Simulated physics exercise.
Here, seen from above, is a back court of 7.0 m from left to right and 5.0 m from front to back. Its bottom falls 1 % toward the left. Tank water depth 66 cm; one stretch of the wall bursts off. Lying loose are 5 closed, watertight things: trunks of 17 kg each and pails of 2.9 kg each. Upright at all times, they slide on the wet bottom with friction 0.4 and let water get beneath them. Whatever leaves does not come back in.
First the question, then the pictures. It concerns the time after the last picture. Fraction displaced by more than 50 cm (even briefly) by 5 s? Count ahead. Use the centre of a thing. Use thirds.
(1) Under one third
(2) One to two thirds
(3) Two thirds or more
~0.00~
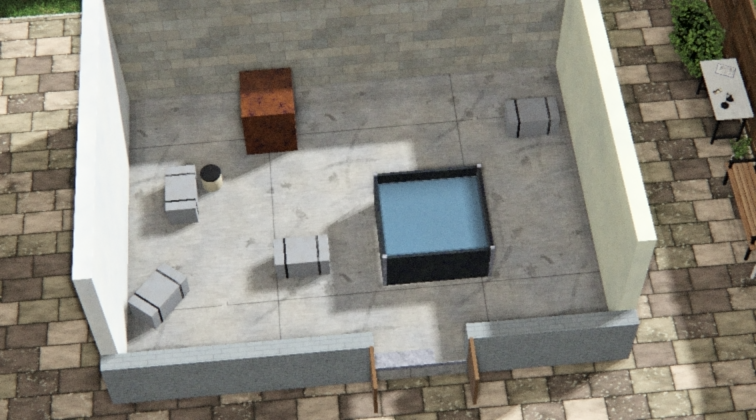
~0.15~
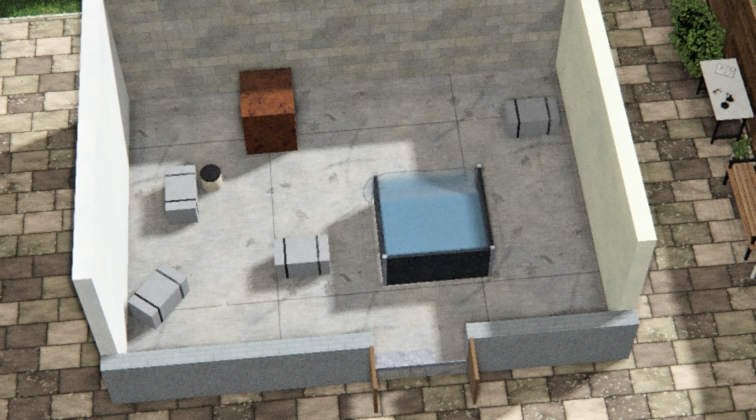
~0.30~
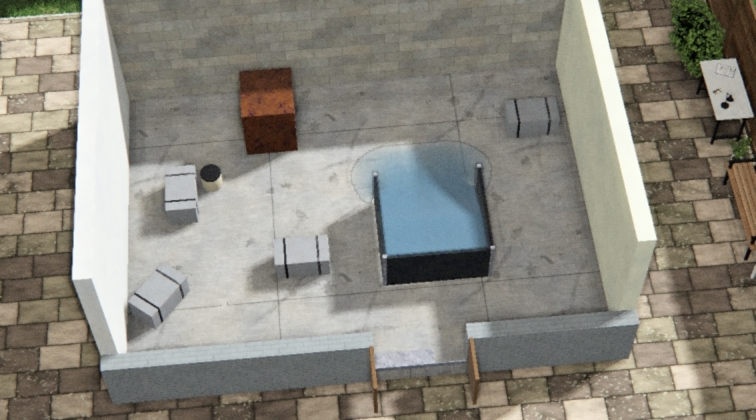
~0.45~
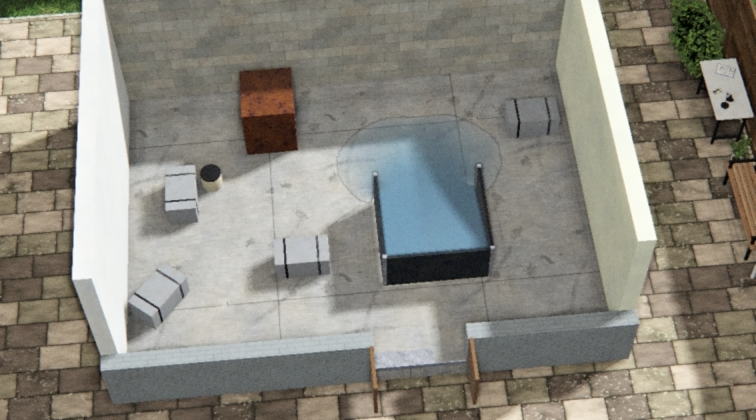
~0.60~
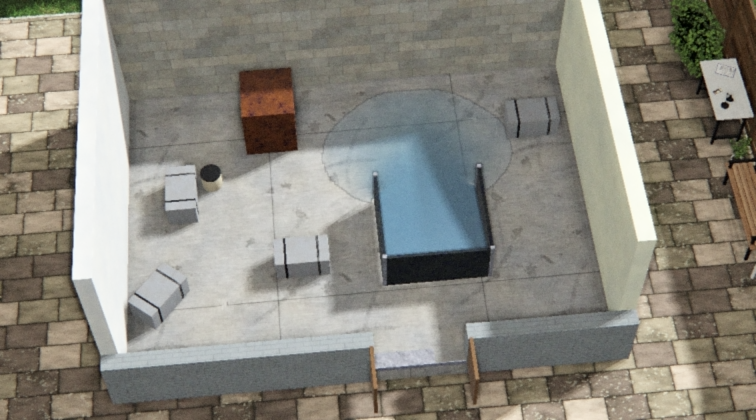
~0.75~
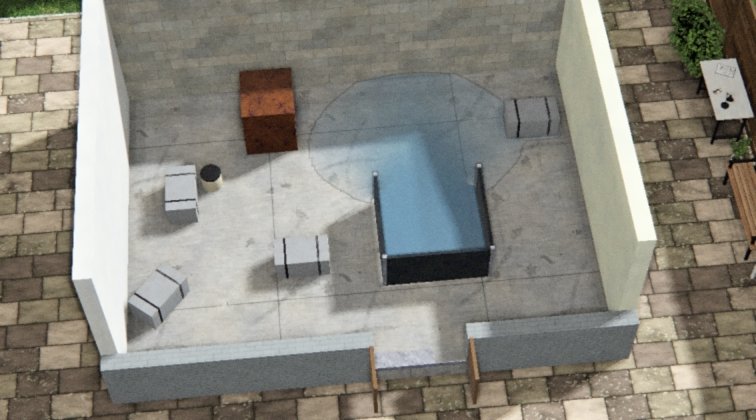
Answer: 1.
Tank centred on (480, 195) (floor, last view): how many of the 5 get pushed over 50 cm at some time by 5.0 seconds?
That would give 2.
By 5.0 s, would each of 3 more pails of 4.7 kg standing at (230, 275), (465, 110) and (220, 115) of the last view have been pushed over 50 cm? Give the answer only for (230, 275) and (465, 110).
Result in order: Not exceeded; exceeded.
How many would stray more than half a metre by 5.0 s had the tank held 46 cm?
With that change, 1 of them.
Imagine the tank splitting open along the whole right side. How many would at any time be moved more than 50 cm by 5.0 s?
So the tally would be 1.
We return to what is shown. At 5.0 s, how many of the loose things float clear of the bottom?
That would be 0 of them.
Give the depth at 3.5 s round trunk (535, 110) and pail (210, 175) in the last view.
Roughly 6 and 1 cm.
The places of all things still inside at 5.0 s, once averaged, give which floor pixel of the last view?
Centre of the remaining things: Roughly (279, 250).
After 1.1 s 0 of 5 are over 50 cm from their spots; 0 afloat.
After 2.2 s 0 of 5 are over 50 cm from their spots; 1 afloat.
After 3.5 s 1 of 5 are over 50 cm from their spots; 0 afloat.
After 5.0 s 1 of 5 are over 50 cm from their spots, and 1 have been at some point; 0 afloat.
